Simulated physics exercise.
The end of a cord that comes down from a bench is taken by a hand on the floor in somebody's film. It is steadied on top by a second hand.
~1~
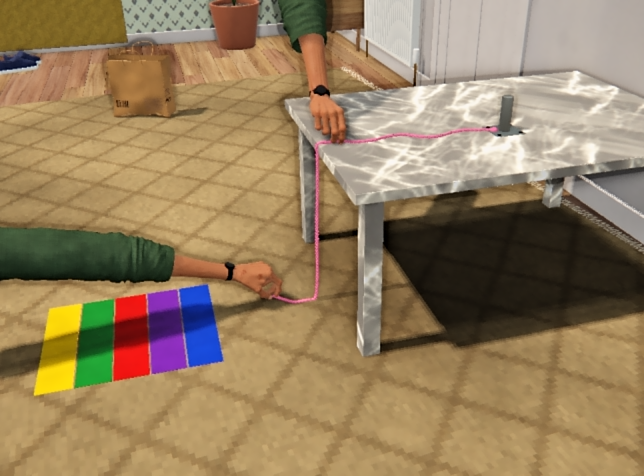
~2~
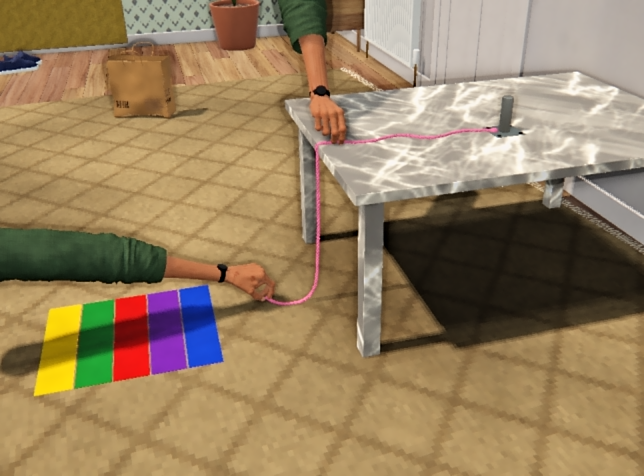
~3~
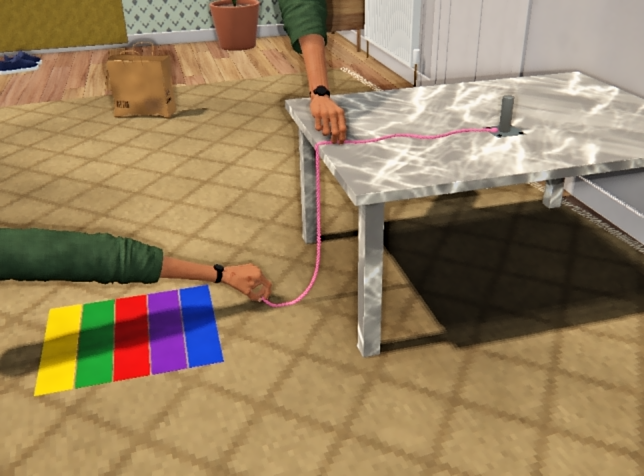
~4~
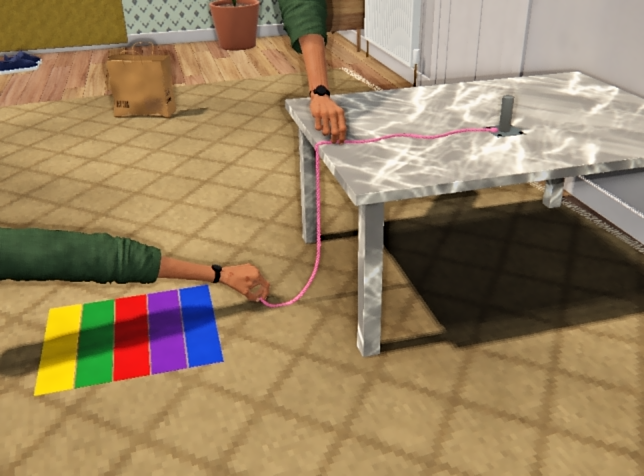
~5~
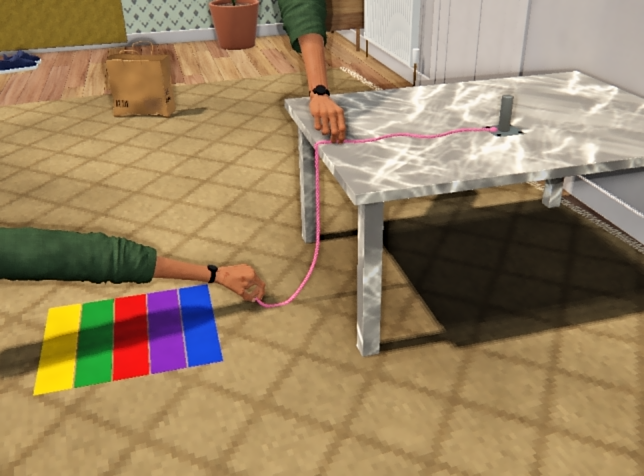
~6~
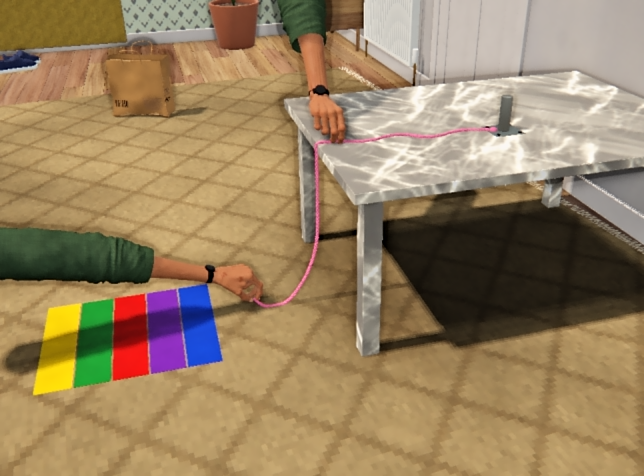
In a room with a patterned tan carpet, seen from slightly above, a pale marble-look table stands at the right. A pink cord runs from a small grey post across the tabletop, under one green-sleeved hand at the edge, and down to another hand near yellow, green, red, purple and blue strips. The lower hand draws the cord's end slightly left, its hanging curve shifting, while the upper hand and view stay still.
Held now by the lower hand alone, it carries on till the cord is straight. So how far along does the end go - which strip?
Along to the purple strip.
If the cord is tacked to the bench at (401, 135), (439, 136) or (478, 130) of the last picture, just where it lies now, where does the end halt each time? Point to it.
The three spots are (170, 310), (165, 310) and (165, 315), in that order.
Early on, end near (217, 304); short of the strips.
Midway, end near (183, 310); over blue.
At the end of the slack, end near (161, 313); over purple. It gets as far as the purple strip.
